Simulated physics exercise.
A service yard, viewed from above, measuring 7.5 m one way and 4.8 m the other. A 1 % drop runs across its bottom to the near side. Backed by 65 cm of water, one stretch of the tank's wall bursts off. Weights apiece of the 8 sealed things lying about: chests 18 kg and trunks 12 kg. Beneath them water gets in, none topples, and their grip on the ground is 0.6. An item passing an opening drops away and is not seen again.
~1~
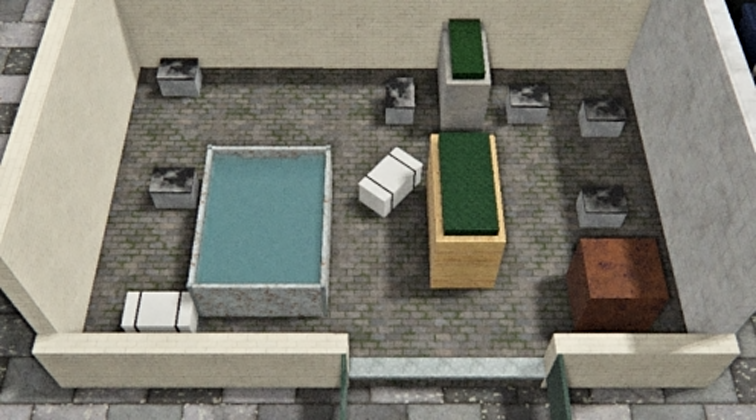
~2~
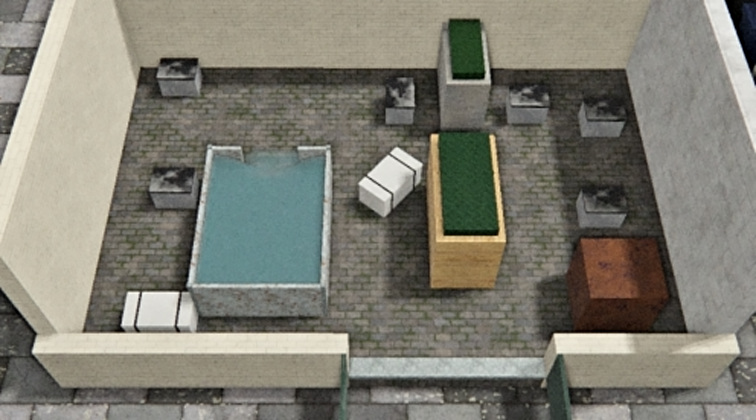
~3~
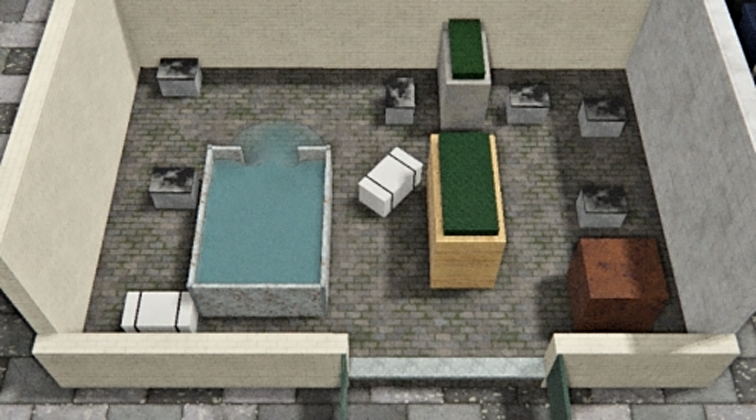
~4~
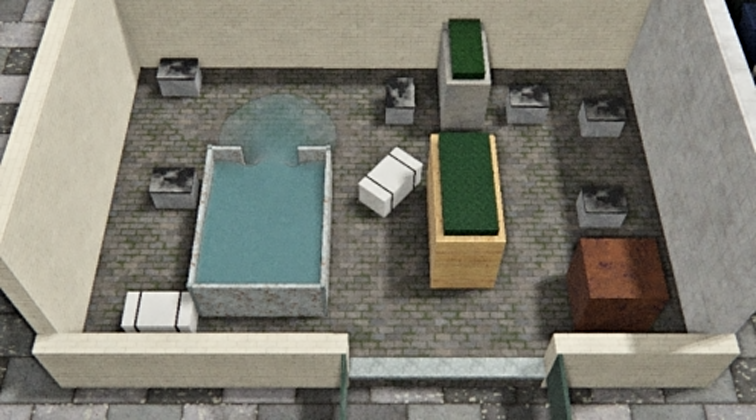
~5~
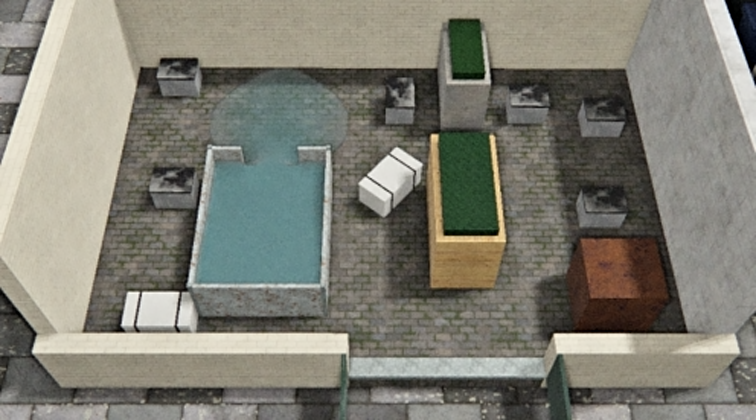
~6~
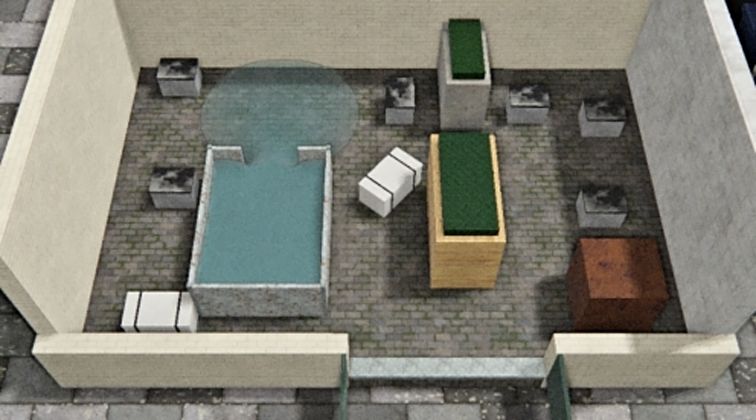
Water pours through a gap in the tank's far wall and spreads across the paving.
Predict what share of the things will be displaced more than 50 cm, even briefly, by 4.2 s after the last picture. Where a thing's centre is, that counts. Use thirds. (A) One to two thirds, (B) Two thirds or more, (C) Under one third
Answer: A.
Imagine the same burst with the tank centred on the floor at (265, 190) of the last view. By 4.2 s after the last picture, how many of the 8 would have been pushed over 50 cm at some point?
Result: 4 of them.
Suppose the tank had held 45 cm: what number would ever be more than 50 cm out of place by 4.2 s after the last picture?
Then 2 of them.
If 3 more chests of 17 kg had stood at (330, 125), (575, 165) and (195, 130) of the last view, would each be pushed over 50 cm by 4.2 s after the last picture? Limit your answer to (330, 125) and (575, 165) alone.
Result in order: Exceeded; not exceeded.
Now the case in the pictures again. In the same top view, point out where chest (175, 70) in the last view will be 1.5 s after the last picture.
Roughly (146, 73) in the same view.
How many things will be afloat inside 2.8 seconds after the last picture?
It comes to 0.
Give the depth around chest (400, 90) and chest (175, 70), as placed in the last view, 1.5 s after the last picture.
First roughly 6 cm, second roughly 18 cm.
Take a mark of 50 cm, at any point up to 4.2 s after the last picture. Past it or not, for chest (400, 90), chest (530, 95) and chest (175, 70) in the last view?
Result, in order: Overshooting / undershooting / overshooting.
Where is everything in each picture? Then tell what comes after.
The first frame shows a chest at (605, 108) rests on the ground; a chest at (400, 92) rests on the ground; 3.0 m2 under water; 0 of 8 have shifted.
The second frame shows a chest at (605, 108) rests on the ground; a chest at (400, 92), on the bottom; water covers 3.5 m2; 0 of 8 have shifted.
The third frame shows a chest at (605, 108), on the bottom; a chest at (400, 92), on the bottom; water covers 4.1 m2; 0 of 8 have shifted.
The fourth frame shows a chest at (605, 108) rests on the ground; a chest at (400, 92), on the bottom; water covers 5.0 m2; 0 of 8 have shifted.
The fifth frame shows a chest at (605, 108) rests on the ground; a chest at (400, 92), on the bottom; water covers 6.0 m2; 0 of 8 have shifted.
The sixth frame shows a chest at (605, 108), on the bottom; a chest at (400, 92), on the bottom; 6.9 m2 under water; 0 of 8 have shifted.
Then, 0.4 s after the last picture 0 of 8 are over 50 cm from their spots; 0 afloat.
Then, 1.5 s after the last picture 0 of 8 are over 50 cm from their spots; 1 afloat.
Then, 2.8 s after the last picture 2 of 8 are over 50 cm from their spots; 0 afloat.
Then, 4.2 s after the last picture 4 of 8 are over 50 cm from their spots, and 4 have been at some point; 0 afloat.
